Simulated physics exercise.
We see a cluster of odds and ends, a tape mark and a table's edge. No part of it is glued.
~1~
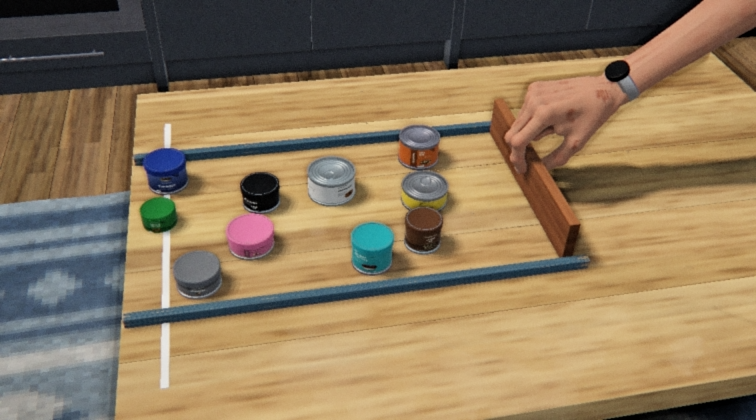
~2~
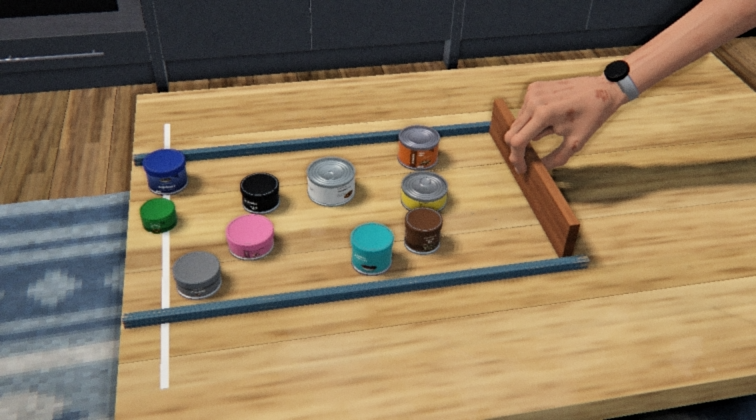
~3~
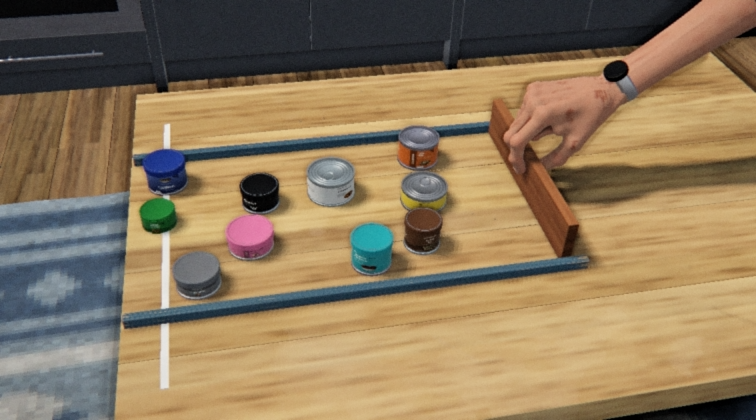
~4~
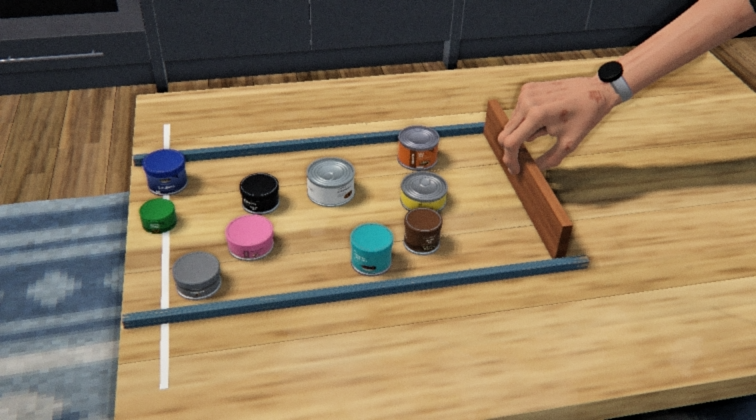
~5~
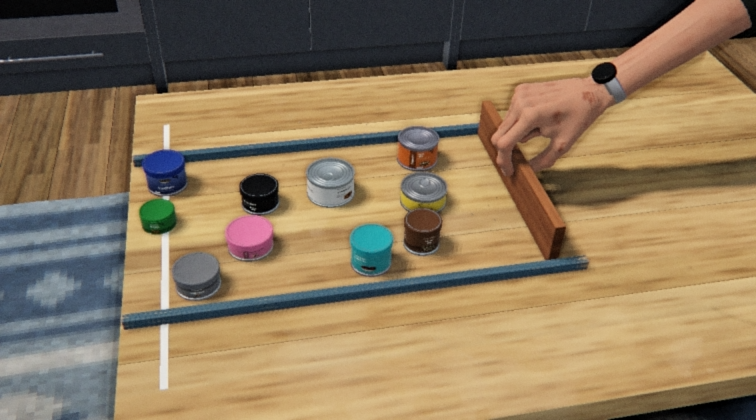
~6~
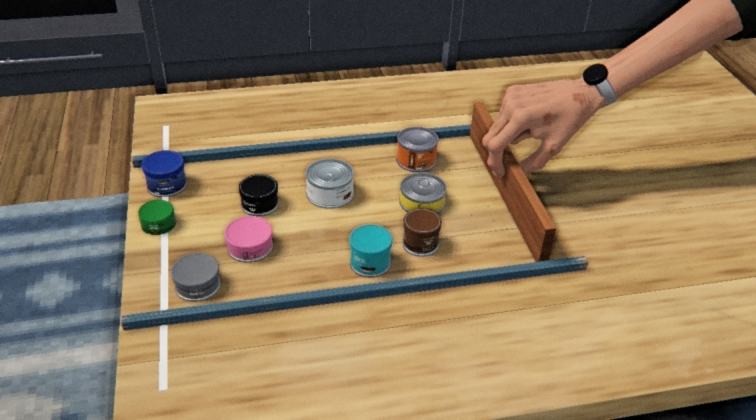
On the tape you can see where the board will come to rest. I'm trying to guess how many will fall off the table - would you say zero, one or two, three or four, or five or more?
I would say five or more.
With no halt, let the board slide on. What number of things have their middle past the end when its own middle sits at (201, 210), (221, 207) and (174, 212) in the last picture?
1, 1 and 5.
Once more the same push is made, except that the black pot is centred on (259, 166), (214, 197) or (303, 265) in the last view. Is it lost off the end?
Well, in that order it goes off, goes off and goes off.
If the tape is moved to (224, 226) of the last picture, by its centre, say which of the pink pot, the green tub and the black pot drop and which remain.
Pink pot stays put, green tub goes off, black pot stays put.
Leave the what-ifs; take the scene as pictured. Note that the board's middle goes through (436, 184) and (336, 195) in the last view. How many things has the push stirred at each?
Counts: 2 / 6.
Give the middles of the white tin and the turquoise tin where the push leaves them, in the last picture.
Result: One at about (139, 201), the other at about (139, 292).
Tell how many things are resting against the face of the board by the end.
5 end up touching it.
Early on, none off yet; green tub at rest near (157, 218); blue pot at rest near (165, 174); grey tin at rest near (196, 277).
Finally, the number that fall off is five or more; lost, black pot, pink pot, grey tin, blue pot and green tub.
